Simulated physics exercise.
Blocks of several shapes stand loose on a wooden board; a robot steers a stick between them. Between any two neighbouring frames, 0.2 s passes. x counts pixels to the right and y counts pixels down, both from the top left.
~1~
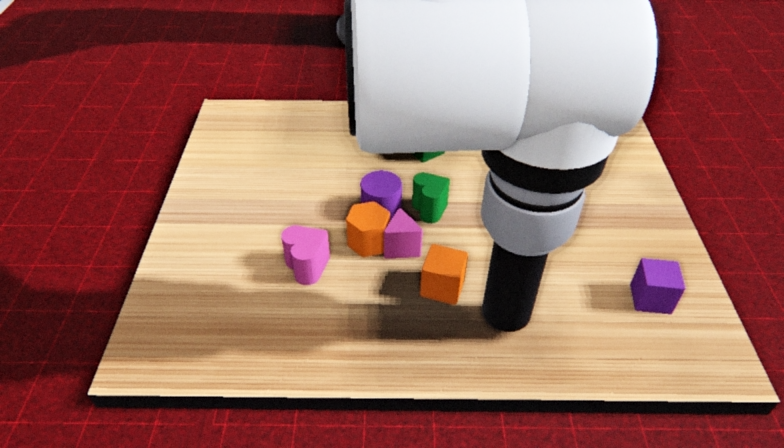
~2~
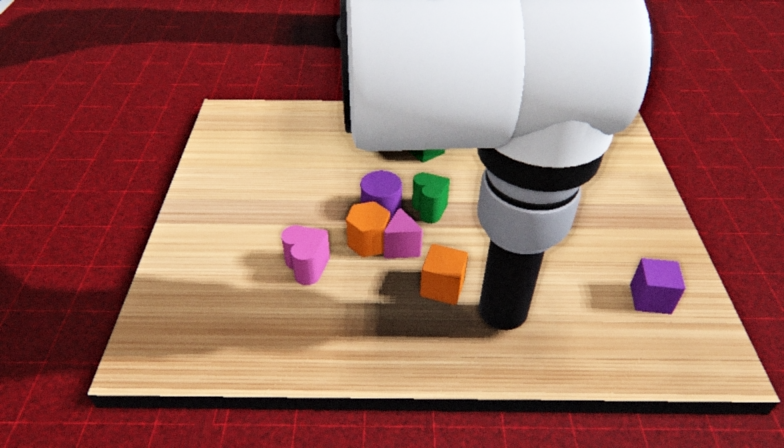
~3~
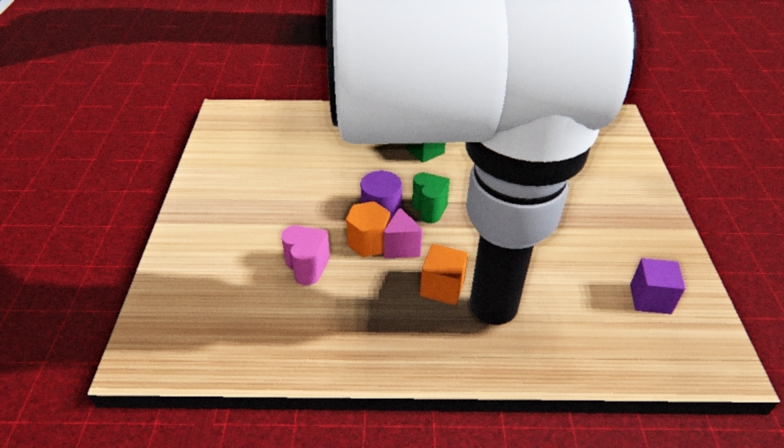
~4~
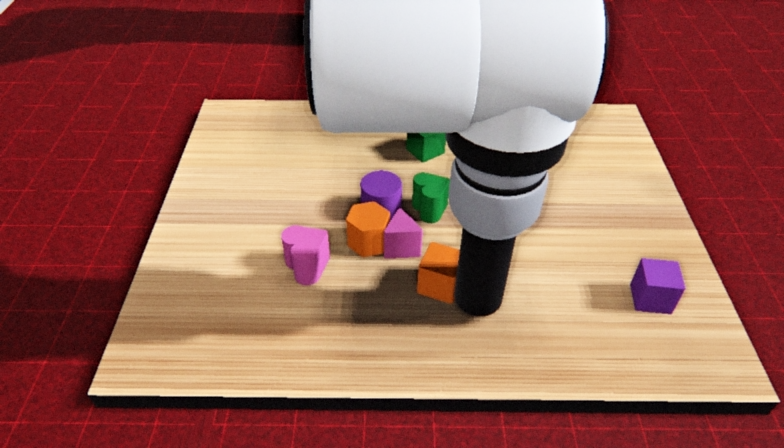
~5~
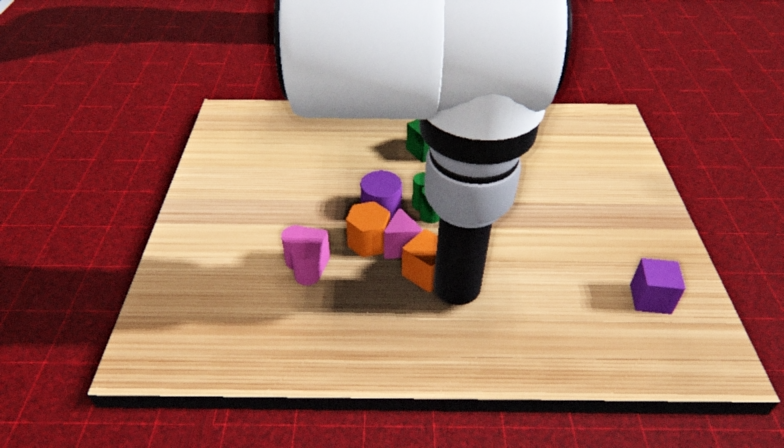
The video shows a robot arm moving a black stick leftward over a wooden board of loose colored blocks, slowly at first, then pushing the orange square block left and slightly away toward the pink triangular block.
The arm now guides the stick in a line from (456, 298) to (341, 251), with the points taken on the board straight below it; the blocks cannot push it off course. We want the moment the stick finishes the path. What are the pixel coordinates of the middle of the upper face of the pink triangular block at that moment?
It should be at (394, 191) by then.
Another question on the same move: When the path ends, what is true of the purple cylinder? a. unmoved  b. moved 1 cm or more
I'll go with b - moved 1 cm or more.
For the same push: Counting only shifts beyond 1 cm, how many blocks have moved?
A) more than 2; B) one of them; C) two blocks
A
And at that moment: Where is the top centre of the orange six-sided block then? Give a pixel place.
Put as a pixel place, it's (342, 196).
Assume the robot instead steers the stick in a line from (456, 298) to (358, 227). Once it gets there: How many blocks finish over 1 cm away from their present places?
Three or more shift.
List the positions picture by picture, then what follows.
The first frame shows stick's lower end at (506, 314); pink heart at (304, 240); orange six-sided block at (368, 216); purple cylinder at (381, 183); pink triangular block at (402, 223); orange square piece at (445, 261).
The second frame shows stick at (503, 312); blocks still.
The third frame shows stick at (493, 307); blocks still.
The fourth frame shows stick at (478, 299); orange square piece at (443, 259).
The fifth frame shows stick at (457, 288); pink heart at (304, 240); orange six-sided block at (368, 216); purple cylinder at (381, 183); pink triangular block at (402, 223); orange square piece at (428, 247).
The first path, step by step. One third of the way, stick at (416, 273); orange six-sided block at (354, 207), turned 25° anticlockwise; purple cylinder at (379, 179); pink triangular block at (393, 206); orange square piece at (401, 226), turned 45° clockwise.
Two thirds of the way, stick at (377, 257); orange six-sided block at (347, 202), turned 50° anticlockwise; purple cylinder at (378, 173); pink triangular block at (393, 191), turned 30° clockwise; orange square piece at (383, 210), turned 75° clockwise.
At the end, stick at (341, 242); pink heart at (297, 240), turned 20° anticlockwise; orange six-sided block at (342, 196), turned 35° anticlockwise; purple cylinder at (378, 172); pink triangular block at (394, 191), turned 30° clockwise; orange square piece at (383, 209), turned 75° clockwise.
